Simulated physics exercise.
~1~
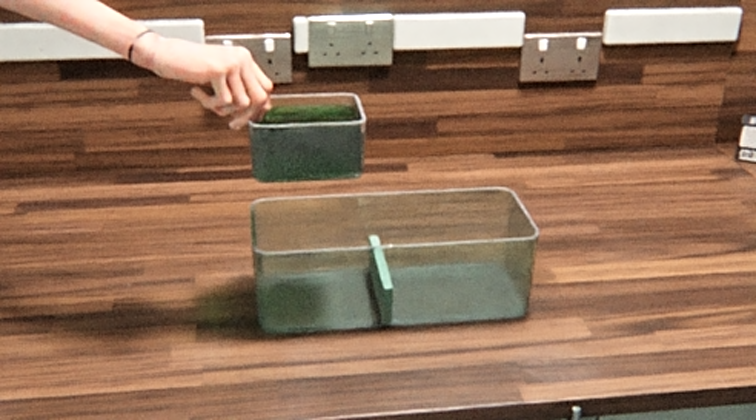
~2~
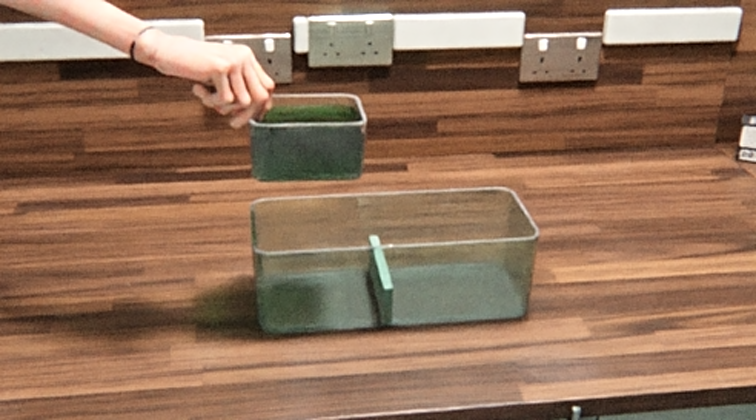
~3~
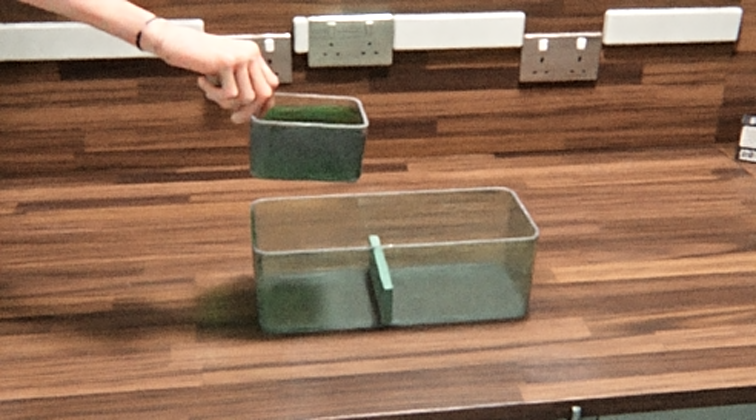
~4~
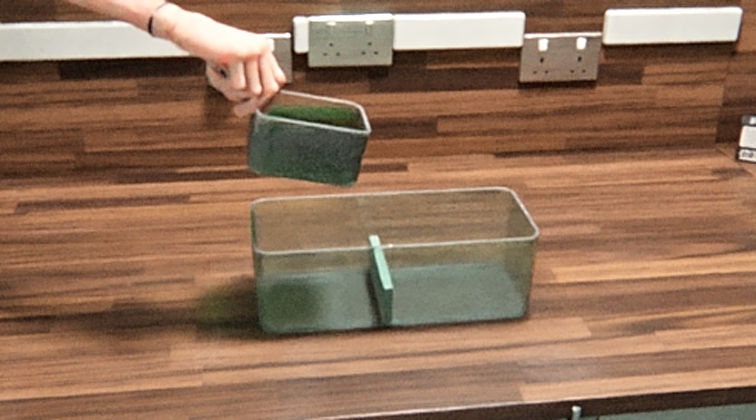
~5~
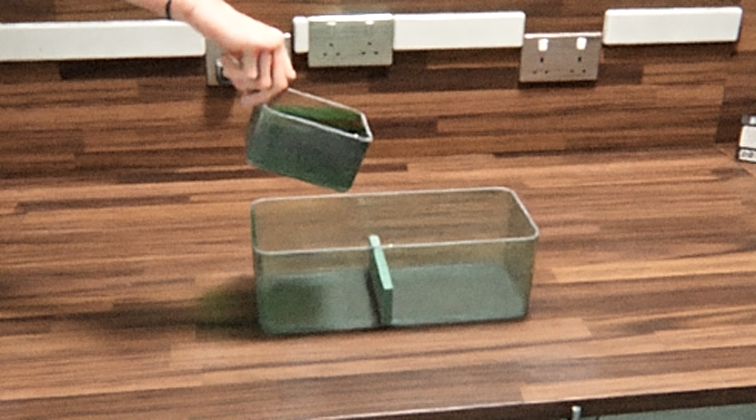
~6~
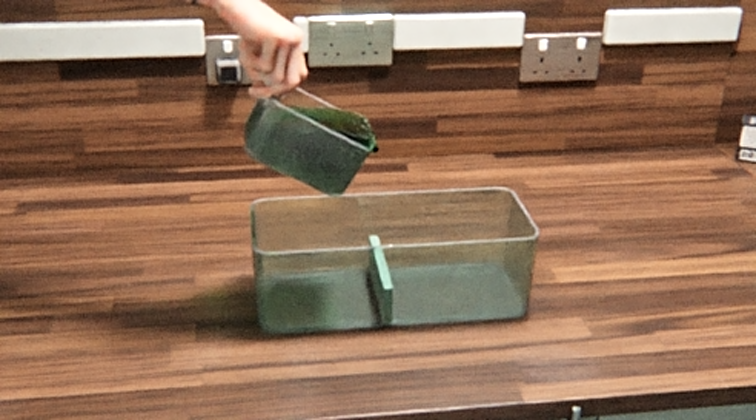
A hand held a small, clear container of dark green liquid above a long see-through basin with a low green divider, then steadily tilted it to the right until the liquid reached its lowered edge.
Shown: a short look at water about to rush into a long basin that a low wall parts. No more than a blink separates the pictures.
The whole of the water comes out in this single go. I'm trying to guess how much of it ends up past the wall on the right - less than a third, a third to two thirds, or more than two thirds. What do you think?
I'd say more than two thirds.
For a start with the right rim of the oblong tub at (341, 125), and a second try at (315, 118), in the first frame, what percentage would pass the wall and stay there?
You'd see around 55 per cent, and then around 15 per cent.
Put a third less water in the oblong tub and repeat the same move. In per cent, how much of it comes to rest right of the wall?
Some 70 parts in a hundred.
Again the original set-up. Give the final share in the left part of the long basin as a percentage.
I'd estimate around 20 per cent.
A moment on, the oblong tub is tipped on its side and 29 per cent is still to pour, 0 is left of the wall and 35 right of it.
Next, the oblong tub is tipped on its side and 8 per cent is still to pour, 9 is left of the wall and 78 right of it.
Then the oblong tub is tipped on its side and 2 per cent is still to pour, 17 is left of the wall and 78 right of it.
Later the oblong tub is tipped on its side and 1 per cent is still to pour, 19 is left of the wall and 78 right of it.
Finally, 20 per cent lies left of the wall, 78 right of it and 1 outside.
